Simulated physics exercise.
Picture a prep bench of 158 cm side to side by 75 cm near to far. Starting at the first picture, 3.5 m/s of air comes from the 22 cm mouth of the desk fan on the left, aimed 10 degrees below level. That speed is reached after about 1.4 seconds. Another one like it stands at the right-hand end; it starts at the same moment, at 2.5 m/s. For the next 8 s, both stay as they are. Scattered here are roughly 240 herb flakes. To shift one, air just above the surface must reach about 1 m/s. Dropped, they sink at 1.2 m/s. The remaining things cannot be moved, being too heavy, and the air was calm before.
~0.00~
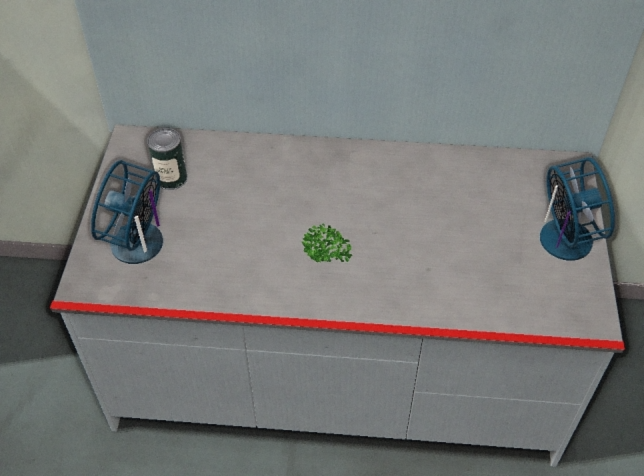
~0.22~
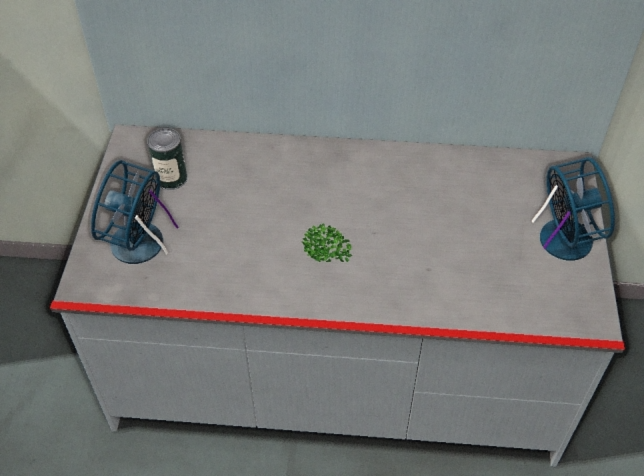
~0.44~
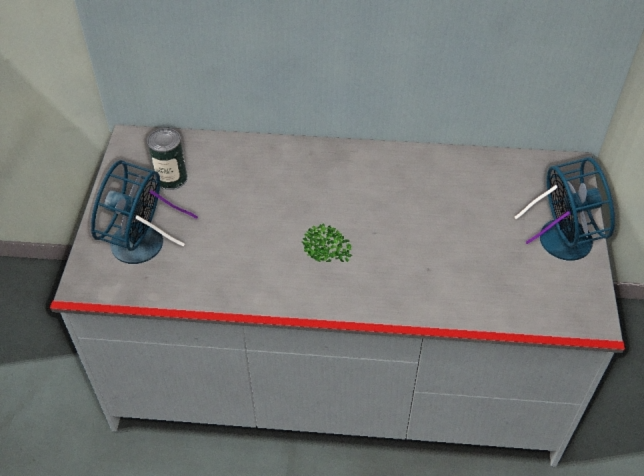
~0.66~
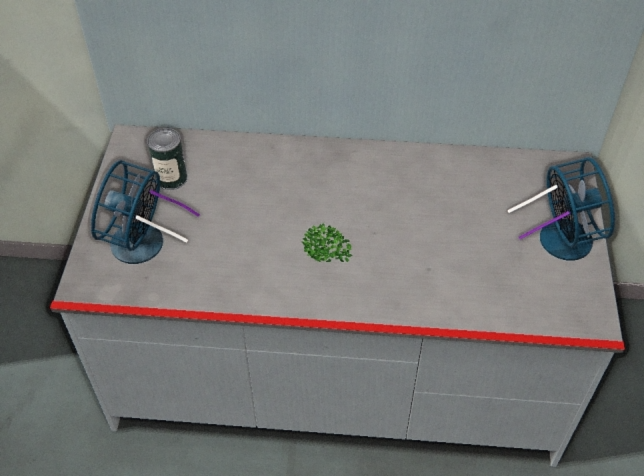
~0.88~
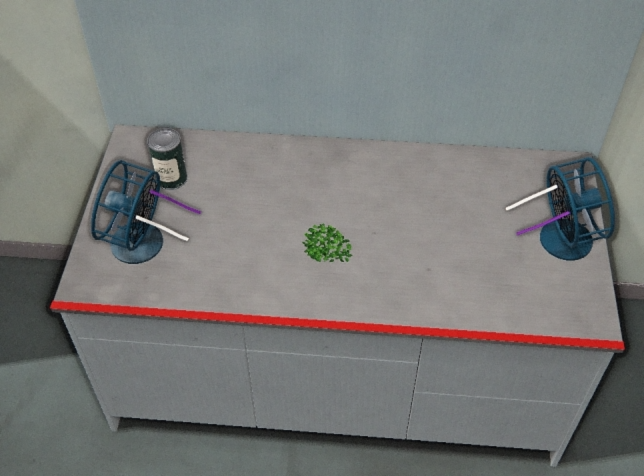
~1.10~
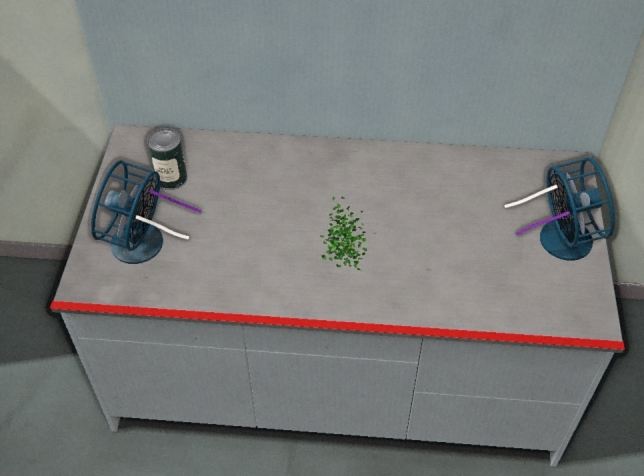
On a grey bench with a red front edge, ribbons on two blue fans lifted and streamed inward, while the green flakes between them lay still, then spread out and shifted slightly right.
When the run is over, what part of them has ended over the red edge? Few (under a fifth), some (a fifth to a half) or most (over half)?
Few.
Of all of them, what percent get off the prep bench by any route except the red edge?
About 60 %.
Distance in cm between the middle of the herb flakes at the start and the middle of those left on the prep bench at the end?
Around 70 cm, I reckon.
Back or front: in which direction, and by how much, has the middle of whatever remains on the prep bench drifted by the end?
It ends behind its start, some 35 cm.
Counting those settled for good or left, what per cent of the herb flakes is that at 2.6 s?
Estimated share: Near 10 %.
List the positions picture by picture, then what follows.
In the first picture, the middle of the herb flakes is near (323, 246), none has stirred yet, the mouth of the desk fan is at (127, 206) and that of the second one at (579, 202).
In the second picture, the middle of the herb flakes is near (323, 244), none has stirred yet and the red edge is centred on (332, 329).
In the third picture, the middle of the herb flakes is near (323, 244), none has stirred yet and the top of a tin is at (164, 140).
In the fourth picture, the middle of the herb flakes is near (323, 244) and none has stirred yet.
In the fifth picture, the middle of the herb flakes is near (326, 246) and none has stirred yet.
In the sixth picture, the middle of the herb flakes is near (343, 238), the farthest in sight from the desk fan is at (362, 212) and about 75 % have left their places.
After 1.6 s the count stands so, 3 % are over the red edge; the middle of those left on the top is near (391, 141).
After 2.6 s the count stands so, 6 % are over the red edge; the middle of those left on the top is near (210, 133).
After 4.4 s the count stands so, 6 % are over the red edge; the middle of those left on the top is near (156, 149).
After 8.0 s, at the end, 6 % are over the red edge; the middle of those left on the top is near (143, 157).
